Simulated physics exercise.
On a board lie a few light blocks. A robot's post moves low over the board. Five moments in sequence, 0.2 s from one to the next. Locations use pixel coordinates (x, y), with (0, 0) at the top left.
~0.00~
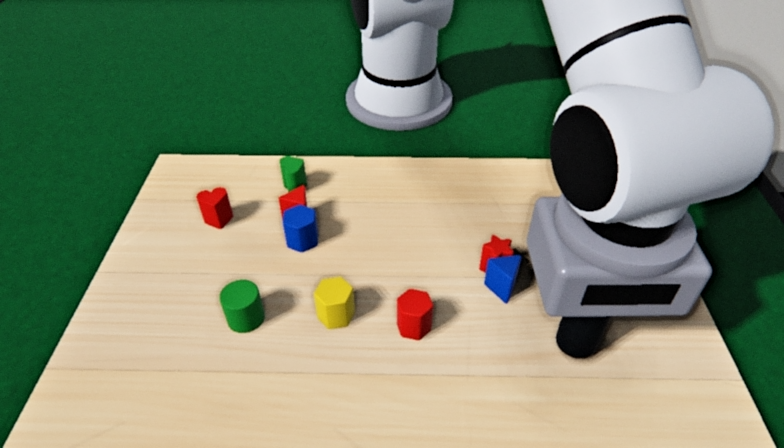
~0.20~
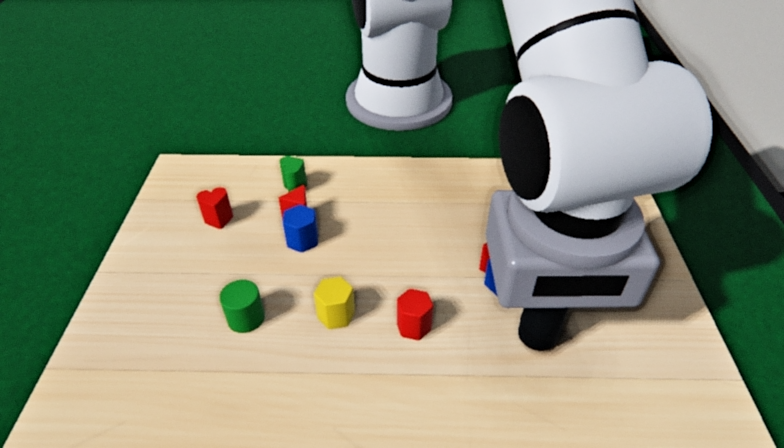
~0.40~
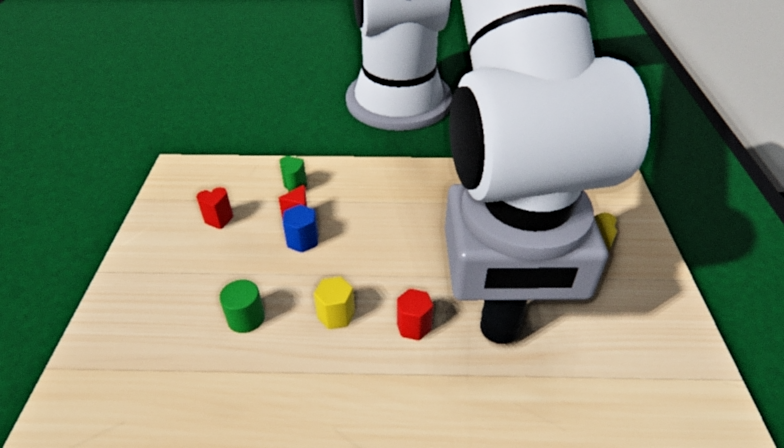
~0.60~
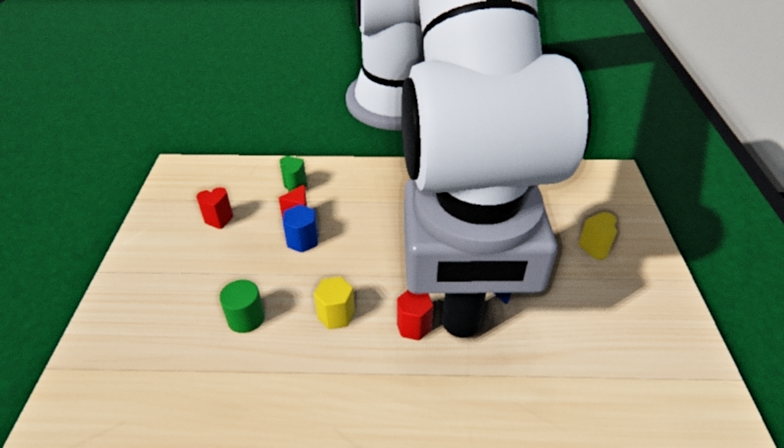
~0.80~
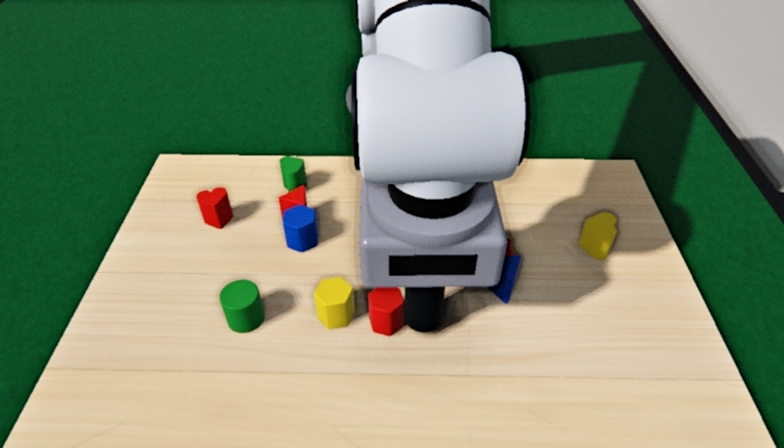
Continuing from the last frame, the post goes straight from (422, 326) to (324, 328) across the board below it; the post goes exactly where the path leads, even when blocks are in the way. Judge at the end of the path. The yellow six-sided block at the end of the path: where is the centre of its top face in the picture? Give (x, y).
Its top face will be centred at roughly (271, 269).
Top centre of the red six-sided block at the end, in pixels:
I think it will end close to (292, 287).
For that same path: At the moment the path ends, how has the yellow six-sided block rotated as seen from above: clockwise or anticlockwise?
Answer: Clockwise.
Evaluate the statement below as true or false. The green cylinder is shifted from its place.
It is false.
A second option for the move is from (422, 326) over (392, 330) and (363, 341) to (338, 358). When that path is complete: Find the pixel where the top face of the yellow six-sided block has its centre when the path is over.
It should be at about (306, 280).
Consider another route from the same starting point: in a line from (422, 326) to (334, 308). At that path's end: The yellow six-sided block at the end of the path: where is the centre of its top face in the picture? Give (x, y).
It is going to be at (263, 274).
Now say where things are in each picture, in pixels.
The first picture shows tip of the post (575, 343), middles of tops, green cylinder (239, 293), yellow six-sided block (333, 290), red six-sided block (415, 302).
The second picture shows post (537, 336), nothing pushed.
The third picture shows post (499, 329), nothing pushed.
The fourth picture shows post (461, 323), nothing pushed.
The fifth picture shows post (423, 318), green cylinder (239, 293), yellow six-sided block (333, 290), red six-sided block (386, 297).
The first path, step by step. Halfway along, post (372, 319); yellow six-sided block (306, 282); red six-sided block (339, 290), turned 40° clockwise.
At the end, post (322, 320); green cylinder unmoved; yellow six-sided block (271, 269), turned 25° clockwise; red six-sided block (292, 287), turned 55° clockwise.
